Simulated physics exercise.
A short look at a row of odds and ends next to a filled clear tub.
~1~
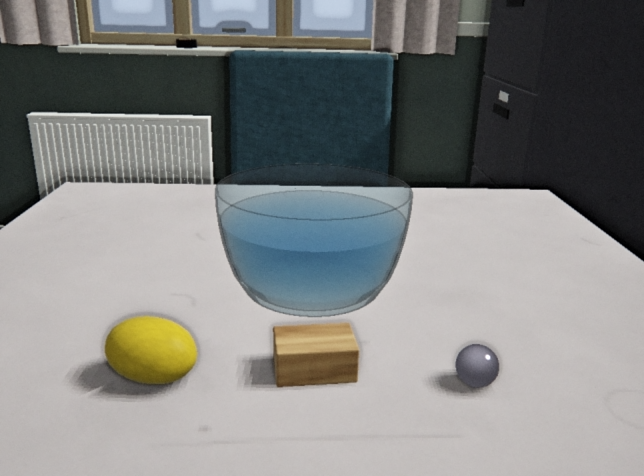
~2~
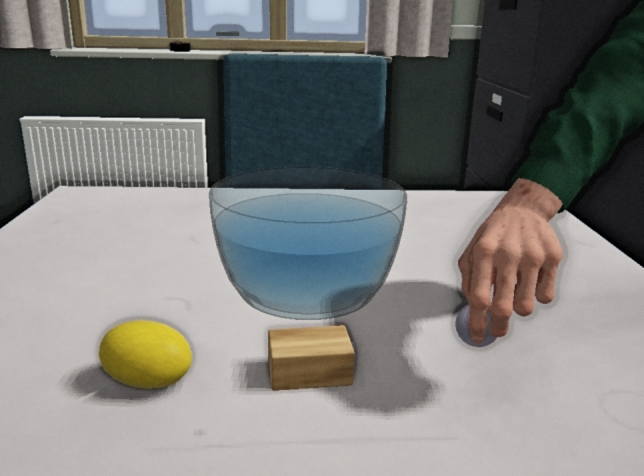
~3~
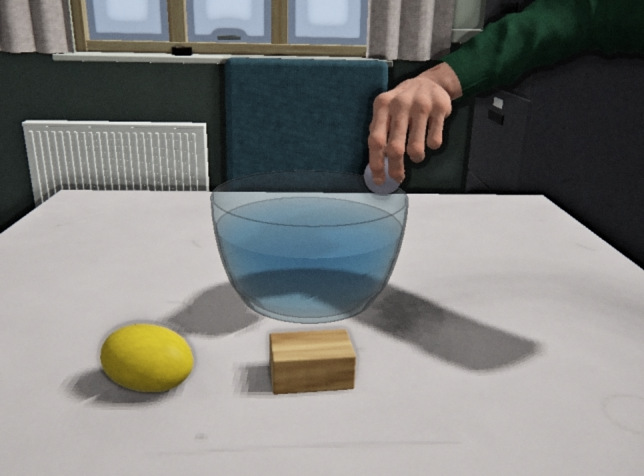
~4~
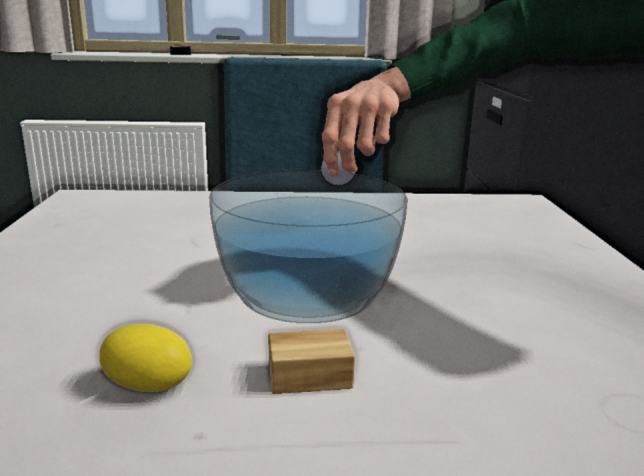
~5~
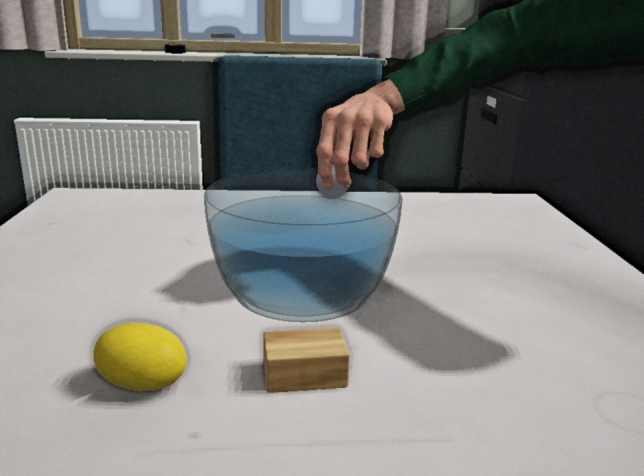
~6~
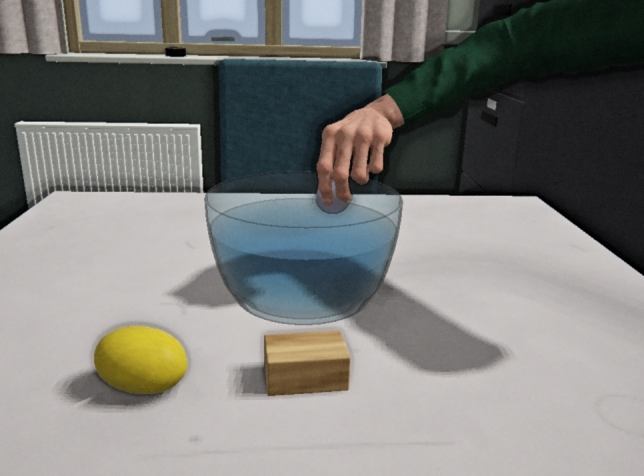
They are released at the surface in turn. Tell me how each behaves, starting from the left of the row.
Left floats; middle floats; right sinks.
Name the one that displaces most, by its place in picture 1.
It is the left one.
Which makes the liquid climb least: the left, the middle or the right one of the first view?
That is the one on the right.
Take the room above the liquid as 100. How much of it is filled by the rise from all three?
About 20 per cent.
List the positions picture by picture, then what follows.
The first picture shows the row from the left; lemon (150, 350); wooden block (315, 353); steel ball (478, 366).
The second picture shows a hand picks up the steel ball; steel ball (478, 325); wooden block (310, 356).
In the third picture, it is carried over; steel ball (383, 175); lemon (146, 358).
In the fourth picture, it is above the clear tub; steel ball (338, 168); wooden block (310, 360).
The fifth picture shows it comes down; steel ball (333, 181); lemon (139, 357).
In the sixth picture, it is just over the surface; lemon (140, 360); wooden block (306, 361); steel ball (333, 196).
Soon after, the steel ball goes to the bottom.
Later, the wooden block floats.
In the end, the lemon floats; afloat, lemon and wooden block.
